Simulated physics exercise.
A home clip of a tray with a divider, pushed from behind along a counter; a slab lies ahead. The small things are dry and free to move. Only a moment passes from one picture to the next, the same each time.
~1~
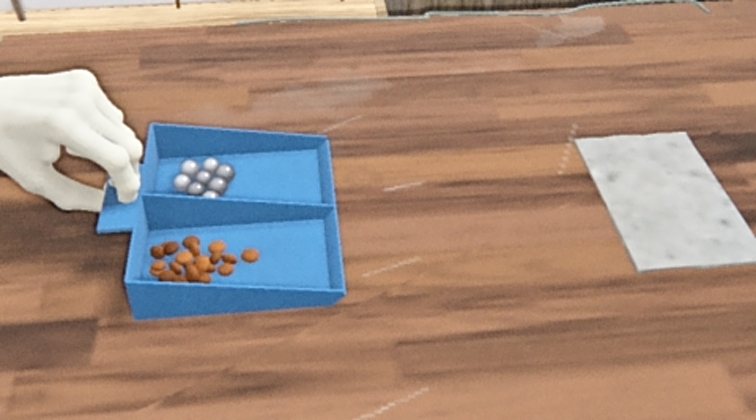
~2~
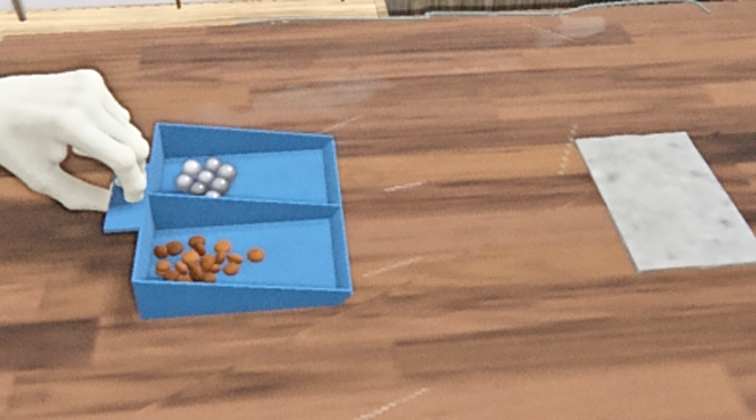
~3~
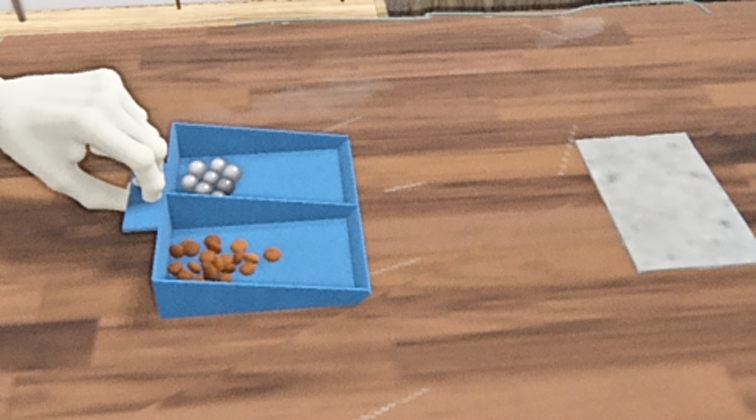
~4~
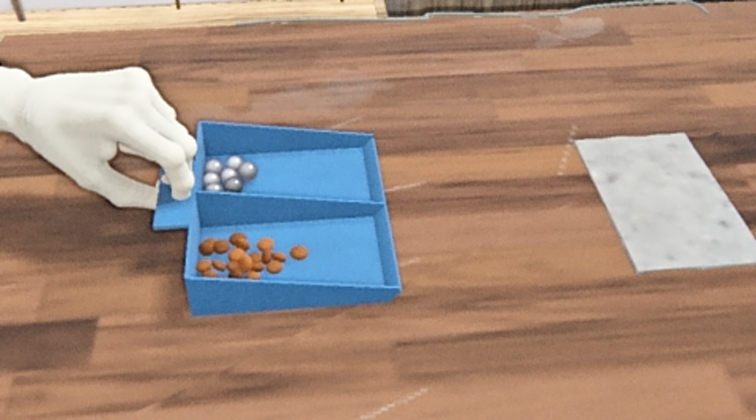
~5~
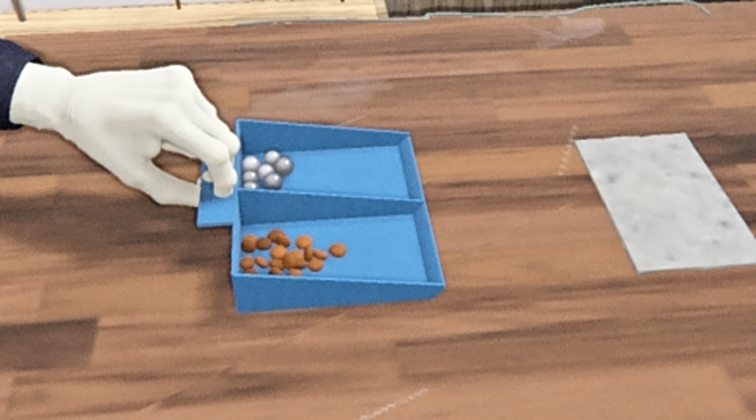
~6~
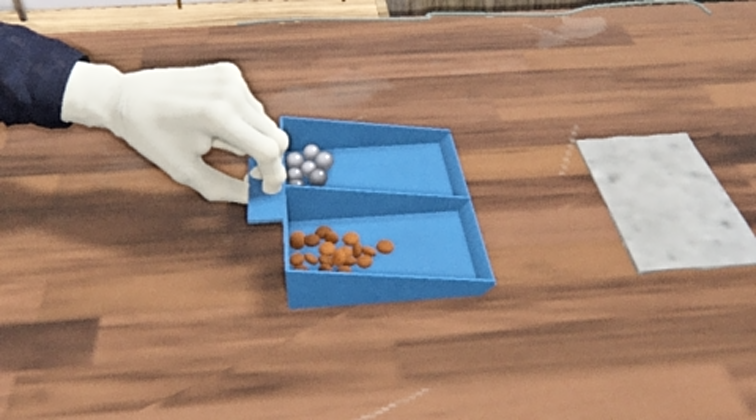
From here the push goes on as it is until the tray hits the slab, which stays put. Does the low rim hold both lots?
Here the near portion stays in the tray, and the far portion sends some over the front rim.
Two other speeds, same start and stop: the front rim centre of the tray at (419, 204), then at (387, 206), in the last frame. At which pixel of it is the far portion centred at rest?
First near (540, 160), then near (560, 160).
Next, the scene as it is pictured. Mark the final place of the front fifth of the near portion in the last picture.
Around (605, 241).
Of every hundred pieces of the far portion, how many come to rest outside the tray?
Roughly 60 in a hundred.
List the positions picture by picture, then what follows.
In the first frame, front rim (335, 209), at rest; slab (684, 227); near portion (190, 268), a few bits of dog kibble; far portion (204, 179), a few steel balls.
In the second frame, front rim (341, 209), hardly any of the way covered; far portion (206, 179).
In the third frame, front rim (358, 208), about a tenth of the way covered; near portion (208, 268).
In the fourth frame, front rim (386, 207), roughly a quarter of the way covered; far portion (229, 177).
In the fifth frame, front rim (425, 204), roughly a third of the way covered; near portion (277, 265).
In the sixth frame, front rim (470, 201), roughly half of the way covered; slab (685, 228); near portion (326, 261); far portion (309, 169).
Then, 0.09 s later than the last frame, tray still sliding, front rim near (538, 197); near portion all inside; far portion all inside.
Then, 0.28 s later than the last frame, tray stopped at the slab; near portion all inside, moved towards the front rim; far portion all inside, moved towards the front rim.
Then, 0.49 s later than the last frame, tray stopped at the slab; near portion all inside, moved towards the front rim; far portion roughly half out of the tray.
When it is over, tray stopped at the slab; near portion all inside, moved towards the front rim; far portion roughly two thirds out of the tray.
